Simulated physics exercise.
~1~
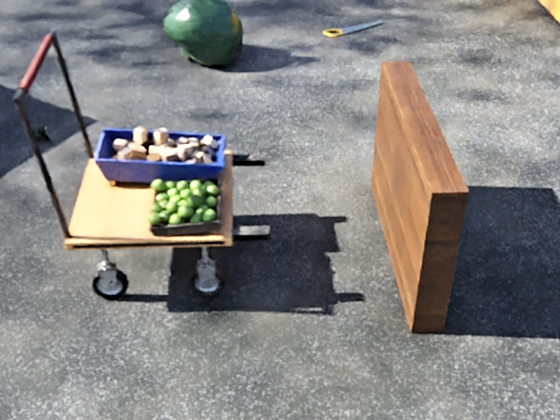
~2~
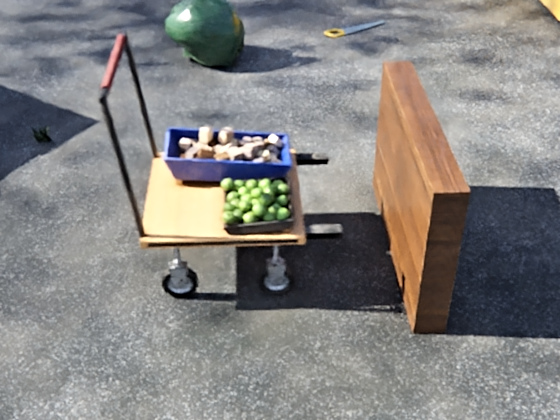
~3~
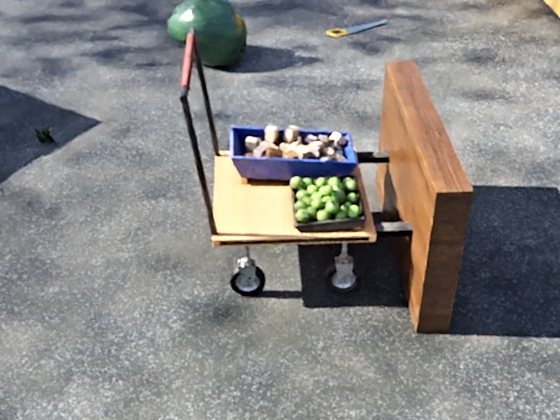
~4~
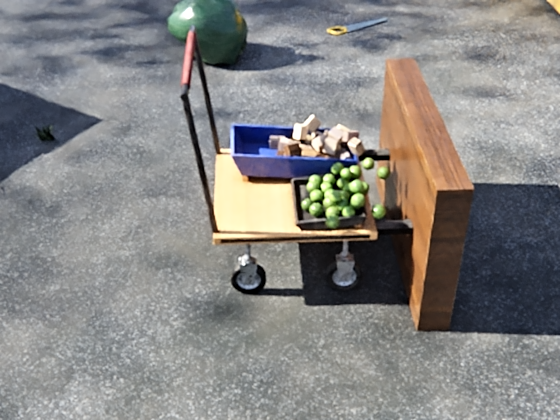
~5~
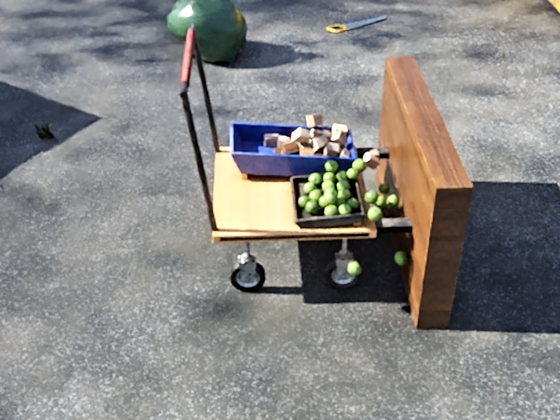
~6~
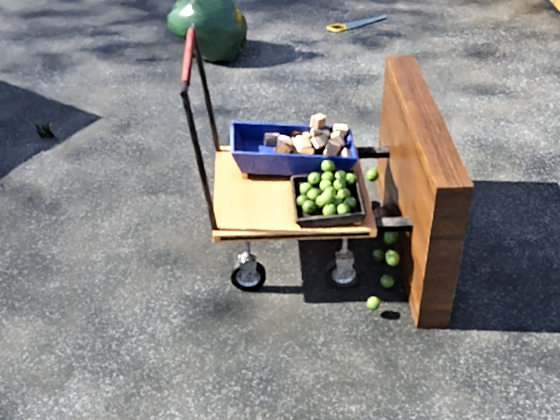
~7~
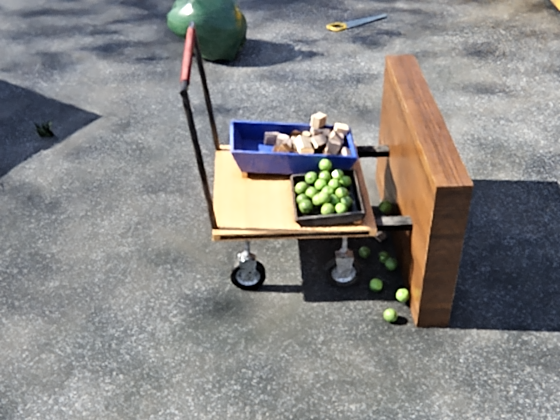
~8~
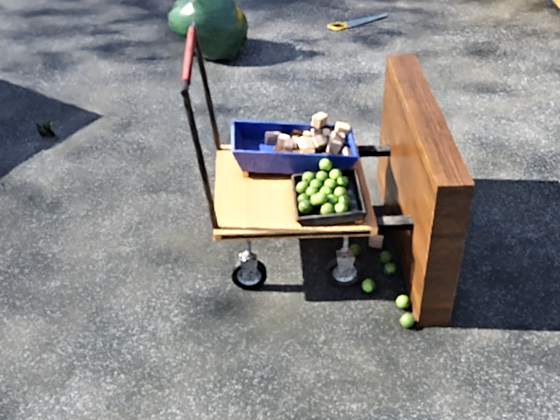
At first, a platform trolley carrying a blue tray of wooden blocks and a black tray of green apples rolls right across grey pavement toward a standing wooden wall. The bars at its front meet the wall and the trolley stops short, leaving a gap. The loads keep going, with blocks sliding and piling up at the right end of the blue tray while apples surge over the edge of theirs. Several apples and a few blocks drop into the gap. The apples roll along the foot of the wall, and the trolley stays put with most of its cargo aboard.
